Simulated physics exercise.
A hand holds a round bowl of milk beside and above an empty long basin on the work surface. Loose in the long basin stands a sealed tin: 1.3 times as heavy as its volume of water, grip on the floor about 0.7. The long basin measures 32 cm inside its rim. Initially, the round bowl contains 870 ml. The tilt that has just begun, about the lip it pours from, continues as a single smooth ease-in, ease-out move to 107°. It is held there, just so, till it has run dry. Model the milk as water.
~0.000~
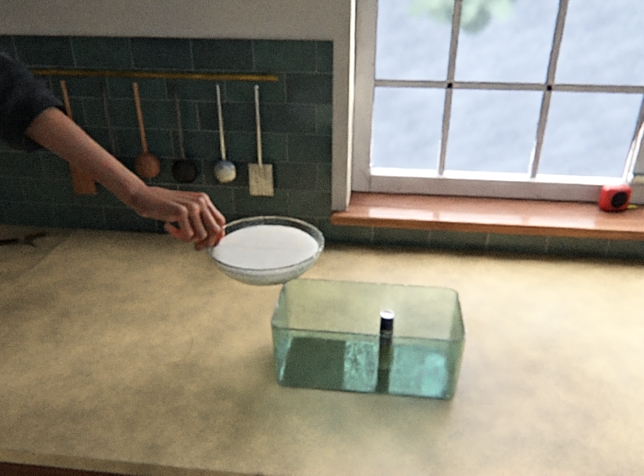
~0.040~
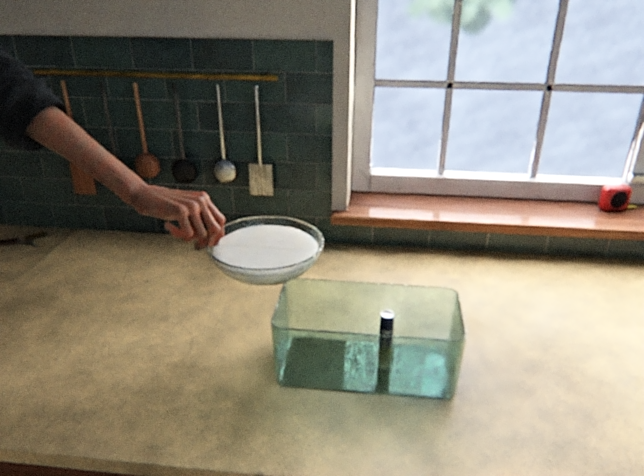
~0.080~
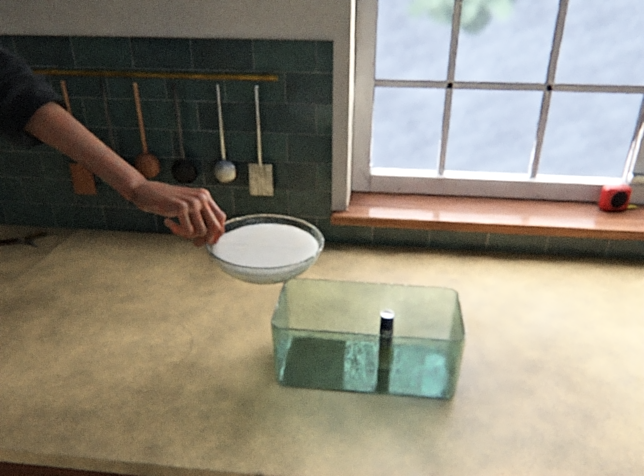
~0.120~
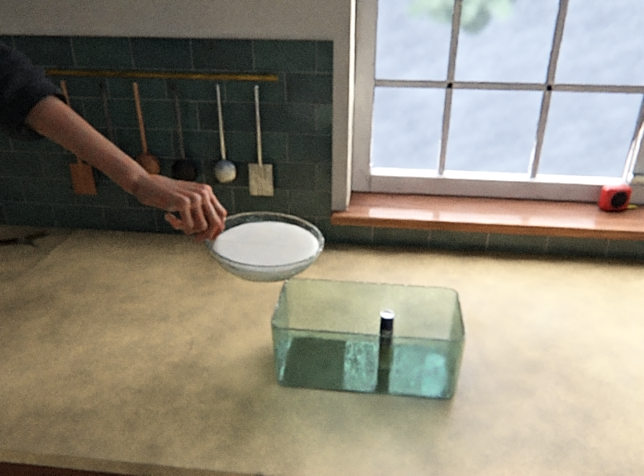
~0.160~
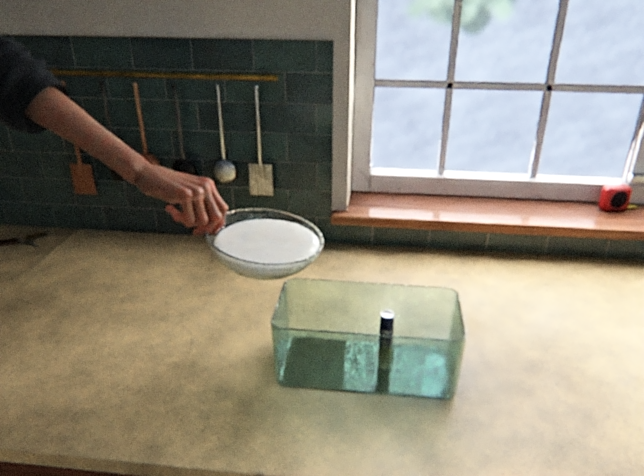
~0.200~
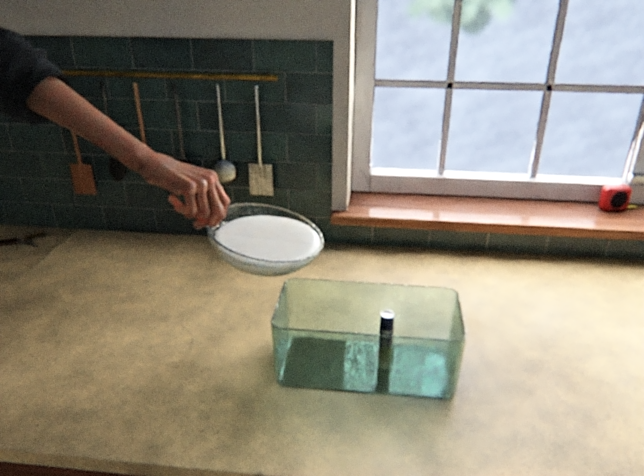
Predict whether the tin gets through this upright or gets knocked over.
It survives.
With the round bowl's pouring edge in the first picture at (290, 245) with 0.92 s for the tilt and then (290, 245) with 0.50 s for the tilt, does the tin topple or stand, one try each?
First it tips over; then it tips over.
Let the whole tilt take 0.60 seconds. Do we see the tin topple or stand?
With that tilt, the tin stays on its base.
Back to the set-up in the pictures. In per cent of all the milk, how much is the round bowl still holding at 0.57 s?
Remaining: Near 26 % of the total.
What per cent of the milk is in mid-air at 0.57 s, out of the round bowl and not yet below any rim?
Some 60 % is the figure.
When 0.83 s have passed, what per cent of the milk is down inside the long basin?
About 98 per cent.
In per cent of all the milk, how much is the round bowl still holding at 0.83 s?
About 0 % is still there.
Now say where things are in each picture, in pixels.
In the first frame, it leans 0°; its right rim is at (323, 245); the milk meets the walls at (215, 244) and (319, 249); the long basin's rim runs from (279, 302) to (462, 314); the tin's top is at (387, 316).
In the second frame, it leans 1°; its right rim is at (323, 245); the milk meets the walls at (215, 243) and (319, 249).
In the third frame, it leans 2°; its right rim is at (323, 245); the milk meets the walls at (215, 241) and (319, 248).
In the fourth frame, it leans 4°; its right rim is at (322, 245); the milk meets the walls at (215, 238) and (319, 247).
In the fifth frame, it leans 8°; its right rim is at (322, 245); the milk meets the walls at (216, 235) and (320, 245).
In the sixth frame, it leans 12°; its right rim is at (322, 245); the milk meets the walls at (216, 230) and (321, 242).
Then, 0.57 s in, the tilt is 72° and 25 per cent is still to pour; the tin stands where it began.
Then, 0.83 s in, the tilt is 105° and 0 per cent is still to pour; the tin stands where it began.
Then, 1.12 s in, the tilt is 107° and 0 per cent is still to pour; the tin stands where it began.
Then, 1.42 s in, the tilt is 107° and 0 per cent is still to pour; the tin stands where it began.
Finally, the tin stands where it began.
